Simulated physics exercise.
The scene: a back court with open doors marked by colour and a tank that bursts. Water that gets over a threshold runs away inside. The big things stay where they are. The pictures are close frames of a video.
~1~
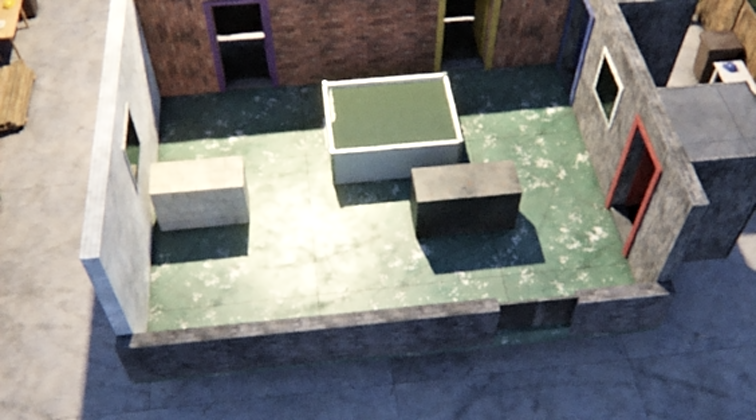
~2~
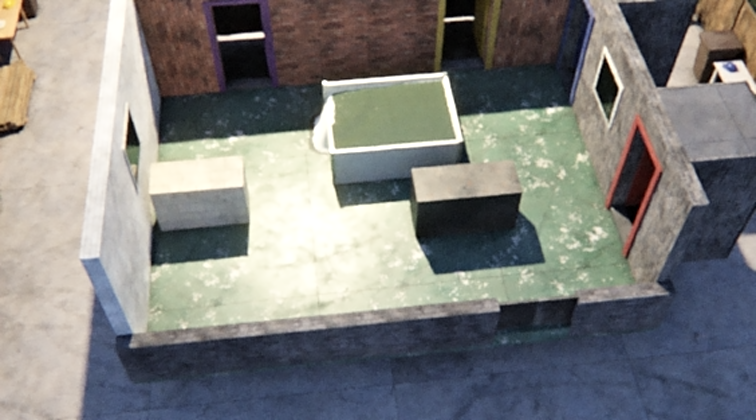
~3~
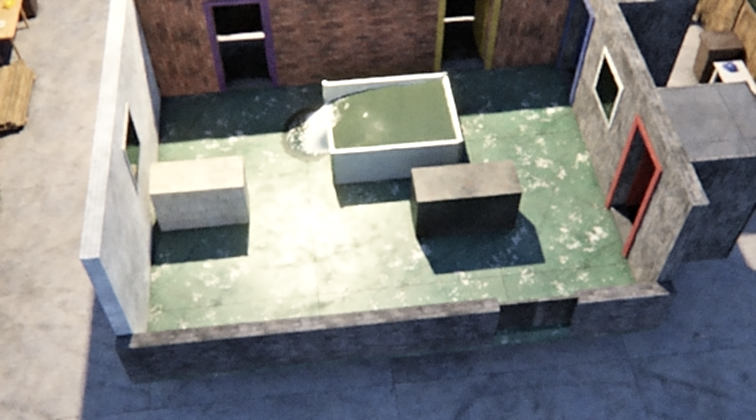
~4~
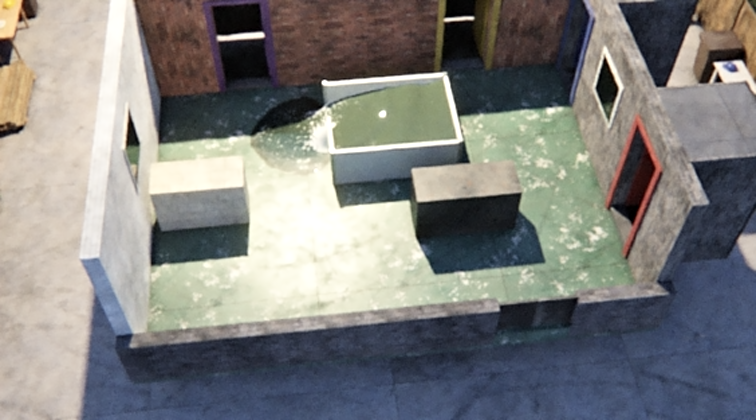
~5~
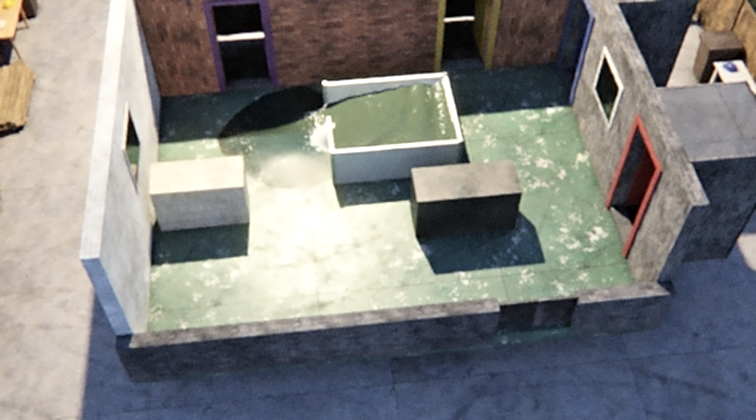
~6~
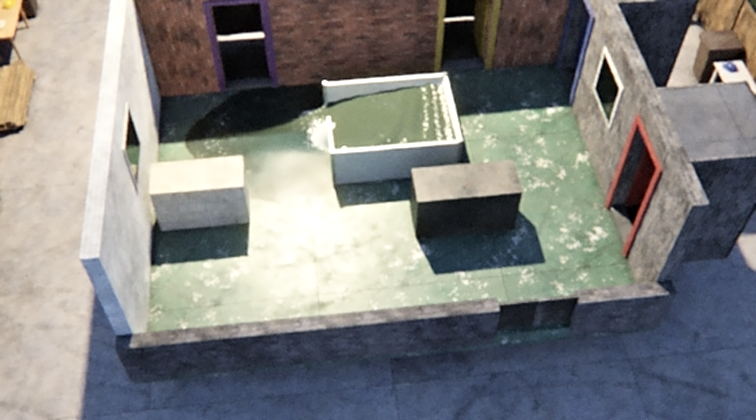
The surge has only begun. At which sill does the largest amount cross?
The purple doorway takes the most.
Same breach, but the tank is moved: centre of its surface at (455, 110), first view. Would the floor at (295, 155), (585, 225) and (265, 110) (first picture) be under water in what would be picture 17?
In turn: Awash, free of water, flooded.
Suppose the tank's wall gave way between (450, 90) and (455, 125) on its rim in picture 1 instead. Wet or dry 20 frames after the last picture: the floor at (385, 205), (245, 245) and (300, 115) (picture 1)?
In that order: Free of water, free of water, clear.
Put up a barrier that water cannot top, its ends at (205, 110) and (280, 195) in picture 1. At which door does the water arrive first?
It is the door marked purple.
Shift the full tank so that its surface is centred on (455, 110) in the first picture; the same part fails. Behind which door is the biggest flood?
That is the purple door.
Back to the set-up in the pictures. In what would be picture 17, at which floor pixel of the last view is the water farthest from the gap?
Around (150, 298).
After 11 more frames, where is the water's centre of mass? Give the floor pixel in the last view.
Roughly at (313, 144).
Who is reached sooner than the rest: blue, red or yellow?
The one in yellow.
A moment on, water covers 20 % of the floor; blue door not reached, yellow door not reached, purple door some in, red door not reached.
Next, water covers 25 % of the floor; blue door not reached, yellow door not reached, purple door some in, red door not reached.
Then, water covers 30 % of the floor; blue door not reached, yellow door not reached, purple door a lot in, red door not reached.
Later, water covers 50 % of the floor; blue door not reached, yellow door not reached, purple door a lot in, red door not reached.
In the end, water covers 80 % of the floor; blue door not reached, yellow door wet at the sill, nothing in, purple door a lot in, red door not reached; the purple door has let in the most.
